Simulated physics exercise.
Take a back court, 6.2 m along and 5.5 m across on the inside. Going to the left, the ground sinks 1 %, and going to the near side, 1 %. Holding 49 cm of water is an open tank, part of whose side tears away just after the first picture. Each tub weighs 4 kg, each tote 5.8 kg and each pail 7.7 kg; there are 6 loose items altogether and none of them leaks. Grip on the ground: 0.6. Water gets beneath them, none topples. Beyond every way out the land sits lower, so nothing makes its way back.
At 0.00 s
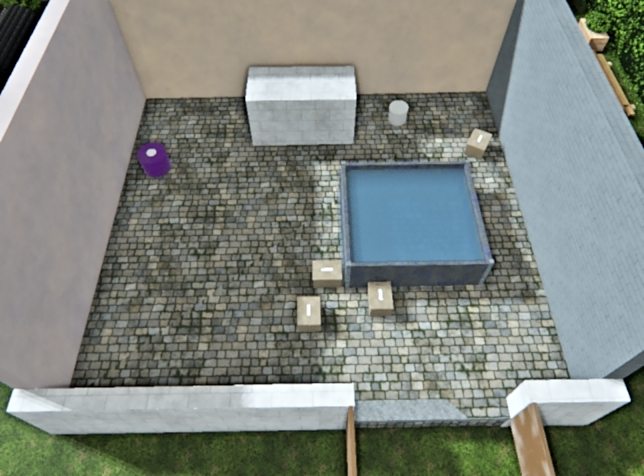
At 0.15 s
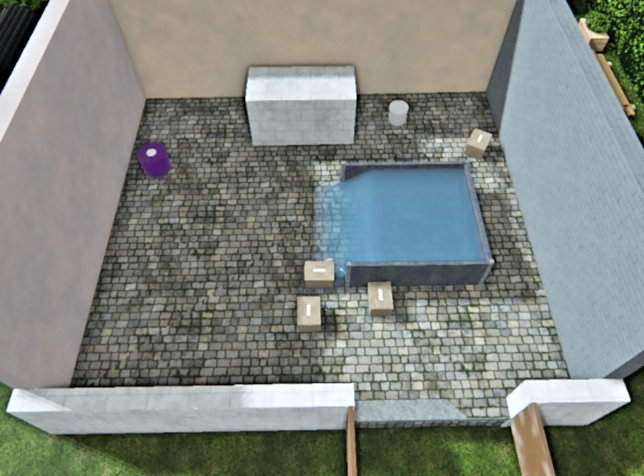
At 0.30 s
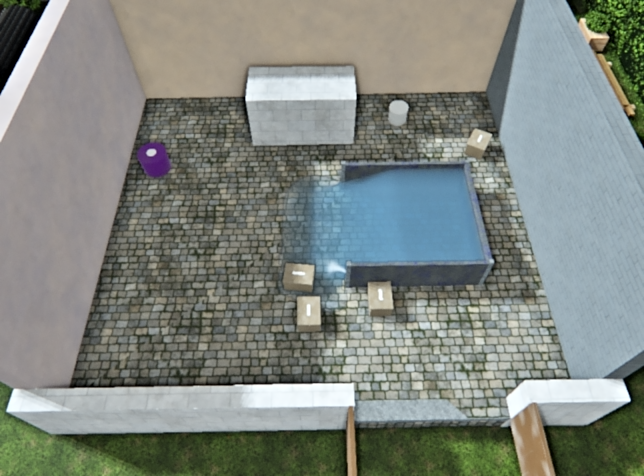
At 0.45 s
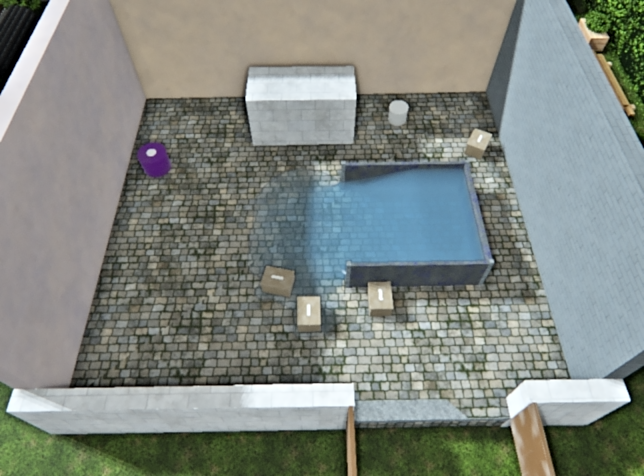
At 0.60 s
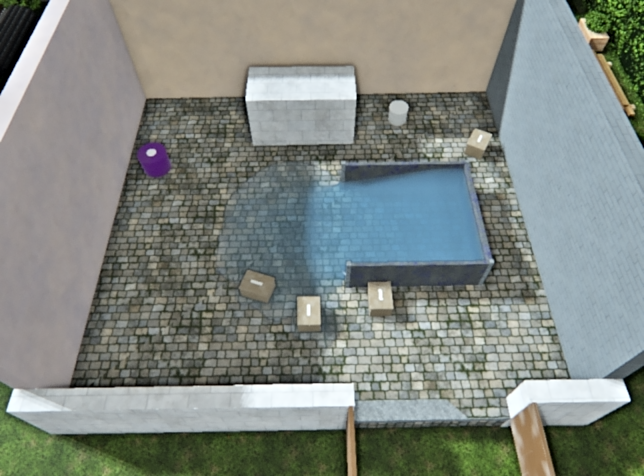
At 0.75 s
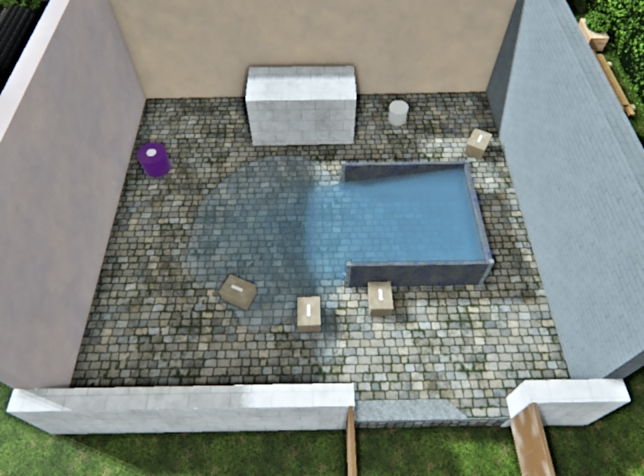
Water spreads leftward across the paving of a walled court from the open left side of a raised tank, pushing one pale box left and turning it, while the other boxes and the purple tub stay still.
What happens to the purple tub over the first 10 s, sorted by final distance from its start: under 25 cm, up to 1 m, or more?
Expect it to get flushed away.
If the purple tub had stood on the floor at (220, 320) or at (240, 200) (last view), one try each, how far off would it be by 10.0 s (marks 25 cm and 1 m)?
Respectively: It is shoved a long way; it is shoved a long way.
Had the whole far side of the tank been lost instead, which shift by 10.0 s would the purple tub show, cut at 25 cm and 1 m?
The purple tub is swept away.
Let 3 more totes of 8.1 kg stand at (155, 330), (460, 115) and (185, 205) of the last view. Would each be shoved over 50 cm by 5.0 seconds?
Listed order gives above the limit, within the limit, above the limit.
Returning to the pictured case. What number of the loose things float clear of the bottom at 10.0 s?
0.
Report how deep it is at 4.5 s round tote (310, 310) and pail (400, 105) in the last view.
First about 3 cm, second about 0 cm.
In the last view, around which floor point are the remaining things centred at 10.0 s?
Around (401, 207).
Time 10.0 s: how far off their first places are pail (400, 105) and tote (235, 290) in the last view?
0 cm and 40 cm, respectively.
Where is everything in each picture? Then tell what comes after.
The purple tub at (152, 153), on the bottom; 3.2 m2 under water; 0 of 6 have shifted, in the first frame.
The purple tub at (152, 153) rests on the ground; 4.0 m2 under water; 1 of 6 have shifted, in the second frame.
The purple tub at (152, 153) rests on the ground; water covers 5.0 m2; 1 of 6 have shifted, in the third frame.
The purple tub at (152, 153), on the bottom; 6.0 m2 under water; 1 of 6 have shifted, in the fourth frame.
The purple tub at (152, 153), on the bottom; 7.3 m2 under water; 1 of 6 have shifted, in the fifth frame.
The purple tub at (152, 153), on the bottom; 8.7 m2 under water; 1 of 6 have shifted, in the sixth frame.
After 2.0 s the purple tub is near (136, 138), 0.4 m from its start, afloat; 0 of 6 are out; 1 afloat.
After 4.5 s the purple tub is near (241, 94), 1.8 m from its start, afloat; 0 of 6 are out; 2 afloat.
After 7.0 s the purple tub is near (291, 87), 2.6 m from its start, afloat; 0 of 6 are out; 3 afloat.
After 10.0 s the purple tub is near (383, 91), 4.0 m from its start, aground; 0 of 6 are out; 0 afloat.
